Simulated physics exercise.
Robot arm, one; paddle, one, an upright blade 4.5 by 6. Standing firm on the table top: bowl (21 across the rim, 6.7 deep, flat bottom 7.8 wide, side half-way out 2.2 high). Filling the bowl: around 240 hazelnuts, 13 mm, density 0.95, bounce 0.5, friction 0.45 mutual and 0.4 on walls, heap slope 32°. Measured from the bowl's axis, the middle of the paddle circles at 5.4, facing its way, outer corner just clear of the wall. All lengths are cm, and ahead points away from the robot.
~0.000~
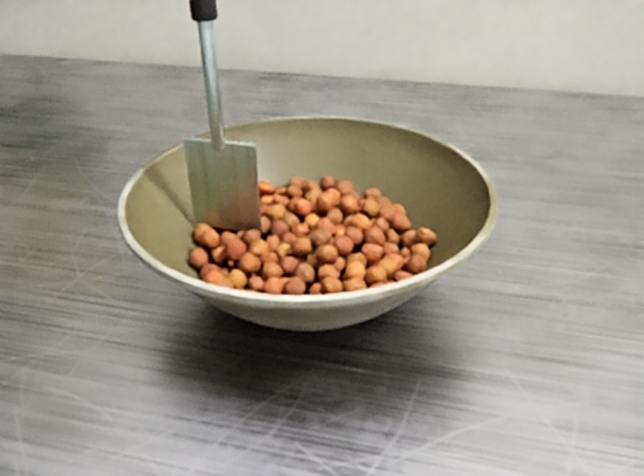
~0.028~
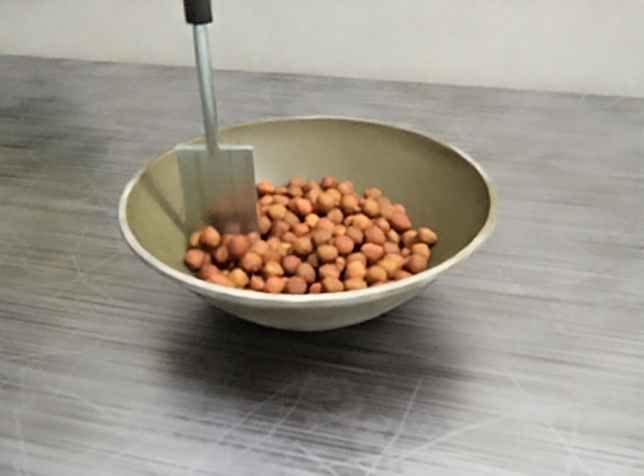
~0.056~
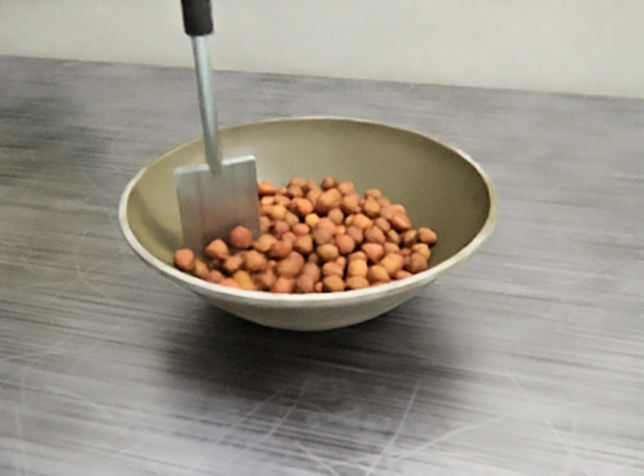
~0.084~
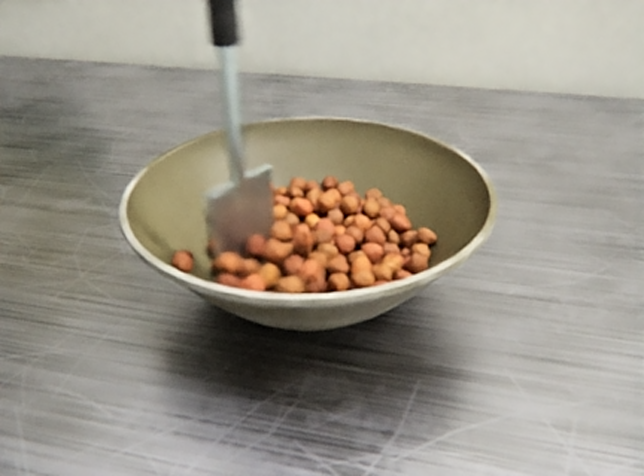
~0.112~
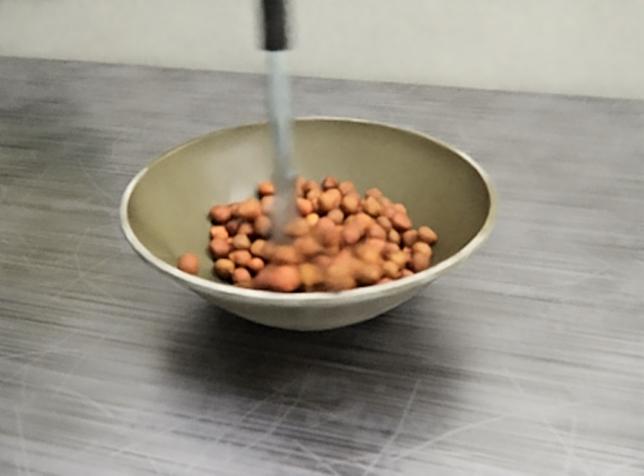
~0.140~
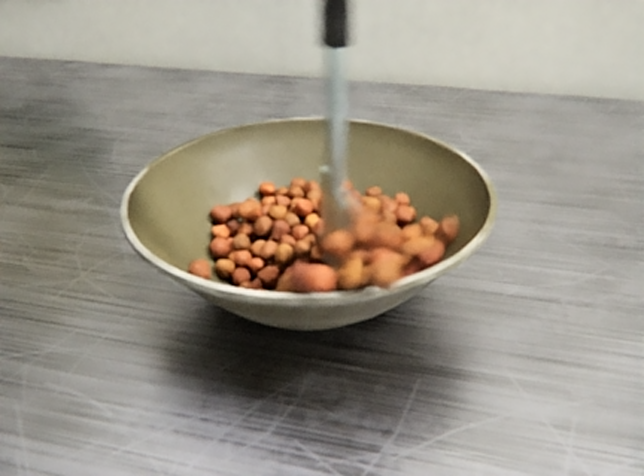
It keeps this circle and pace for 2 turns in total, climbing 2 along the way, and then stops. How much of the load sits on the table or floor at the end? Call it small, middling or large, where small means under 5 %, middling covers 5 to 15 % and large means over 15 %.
I would call it large.
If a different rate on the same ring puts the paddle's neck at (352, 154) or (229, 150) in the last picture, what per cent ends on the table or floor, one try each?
Near 25 in a hundred for the first and near 0 in a hundred for the second.
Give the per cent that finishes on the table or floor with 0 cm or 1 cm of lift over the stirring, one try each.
Try one: Around 40 %; try two: Around 30 %.
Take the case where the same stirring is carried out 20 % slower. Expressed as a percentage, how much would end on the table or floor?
Then roughly 15 per cent.
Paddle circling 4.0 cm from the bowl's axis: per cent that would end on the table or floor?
Near 25 %.
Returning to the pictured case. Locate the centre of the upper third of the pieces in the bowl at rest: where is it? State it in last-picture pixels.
Estimated centre: (304, 245).
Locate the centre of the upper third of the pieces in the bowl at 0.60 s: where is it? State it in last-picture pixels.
Near pixel (301, 250).
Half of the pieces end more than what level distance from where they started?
Roughly 3 cm.
After 0.37 s, 352° round, highest piece 10 above the table; 193 in the bowl, 25 on the table or floor, 21 in flight or on the tool.
After 0.60 s, 224° round, highest piece 8 above the table; 178 in the bowl, 59 on the table or floor, 2 in flight or on the tool.
After 0.91 s, 0° round, highest piece 4 above the table; 178 in the bowl, 61 on the table or floor.
After 1.61 s, 0° round, highest piece 4 above the table; 178 in the bowl, 61 on the table or floor.
At rest, 178 in the bowl, 61 on the table or floor. That is 26 % on the table or floor.
